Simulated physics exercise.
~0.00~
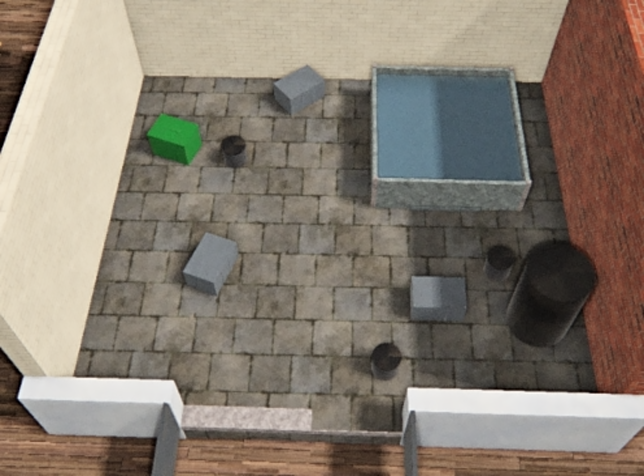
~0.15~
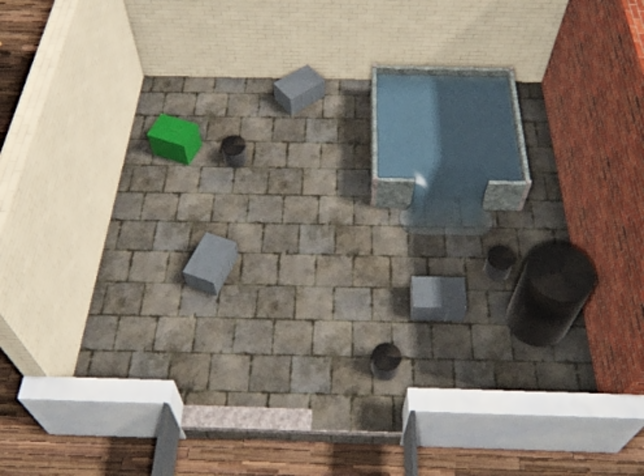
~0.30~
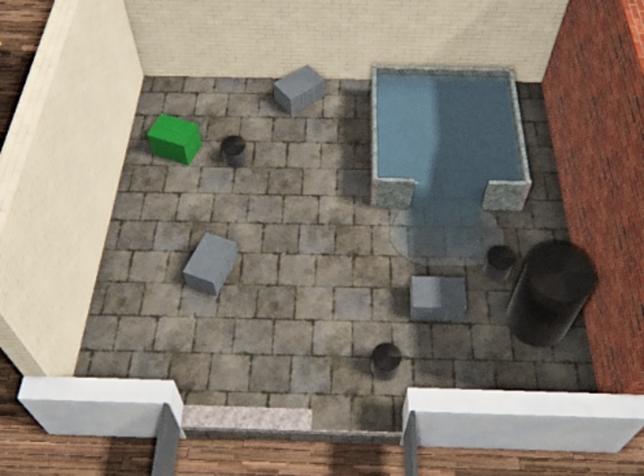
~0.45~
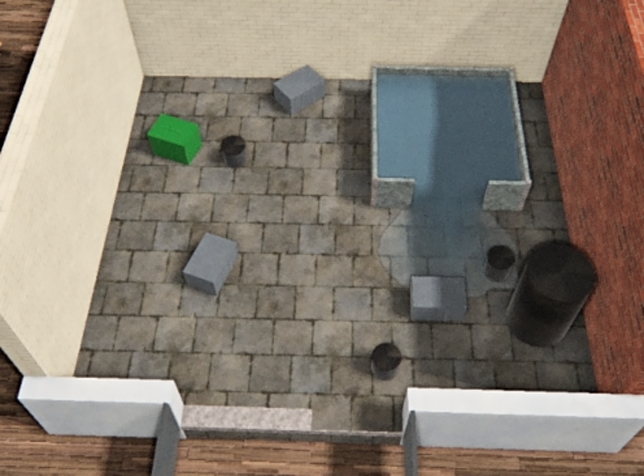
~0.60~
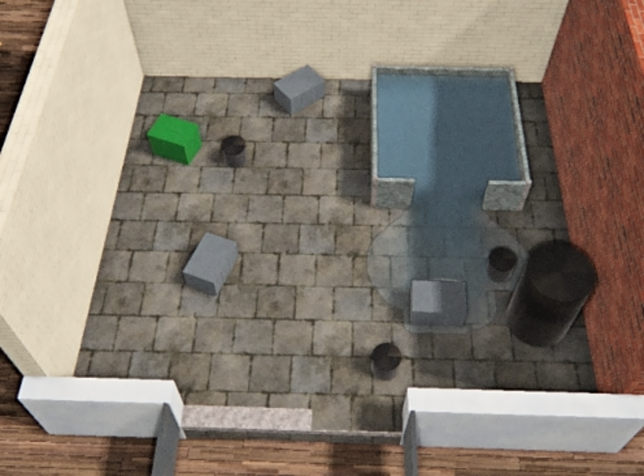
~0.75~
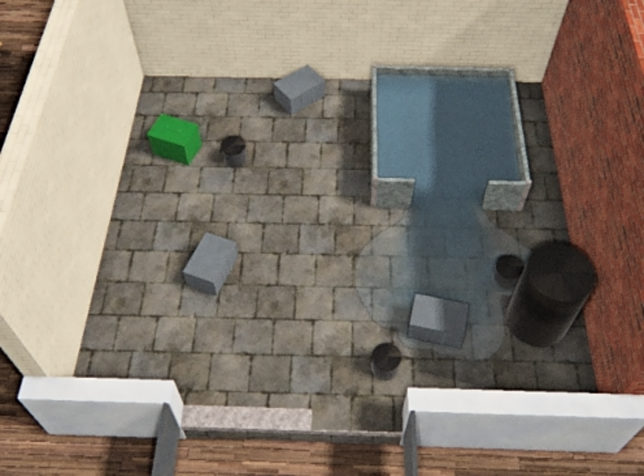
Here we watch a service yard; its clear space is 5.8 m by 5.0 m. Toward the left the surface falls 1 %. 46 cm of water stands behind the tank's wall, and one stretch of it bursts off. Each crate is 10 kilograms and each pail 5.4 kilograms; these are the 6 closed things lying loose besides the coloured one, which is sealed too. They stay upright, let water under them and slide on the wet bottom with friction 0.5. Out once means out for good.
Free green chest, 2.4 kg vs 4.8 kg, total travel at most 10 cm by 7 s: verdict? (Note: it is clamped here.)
Verdict: Lighter suffices.
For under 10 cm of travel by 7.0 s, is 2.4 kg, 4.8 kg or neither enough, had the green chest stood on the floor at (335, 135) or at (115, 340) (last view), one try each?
In turn: Either load holds; neither holds.
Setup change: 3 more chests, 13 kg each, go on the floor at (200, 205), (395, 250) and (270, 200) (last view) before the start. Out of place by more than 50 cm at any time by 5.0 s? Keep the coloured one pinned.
Going through them in turn, the answers are not too far, too far and not too far.
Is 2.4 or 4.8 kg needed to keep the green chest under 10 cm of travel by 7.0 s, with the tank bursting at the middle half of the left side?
Answer: Neither of them.
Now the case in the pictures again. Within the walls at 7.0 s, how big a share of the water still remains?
76 %.
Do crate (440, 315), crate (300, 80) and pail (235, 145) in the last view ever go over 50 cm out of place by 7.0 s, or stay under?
So, going through them in order, it's beyond, not beyond and not beyond.
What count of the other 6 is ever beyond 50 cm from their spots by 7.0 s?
The tally stands at 3.
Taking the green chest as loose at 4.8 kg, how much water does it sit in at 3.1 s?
Close to 0 cm deep.
After 1.4 s the green chest would be 0 cm from its start with 2.4 kg and 0 cm from its start with 4.8 kg; 0 cm of water round it then.
After 3.1 s the green chest would be 0 cm from its start with 2.4 kg and 0 cm from its start with 4.8 kg; 0 cm of water round it then.
After 4.9 s the green chest would be 0 cm from its start with 2.4 kg and 0 cm from its start with 4.8 kg; 0 cm of water round it then.
After 7.0 s the green chest would be 0 cm from its start with 2.4 kg and 0 cm from its start with 4.8 kg; 0 cm of water round it then.
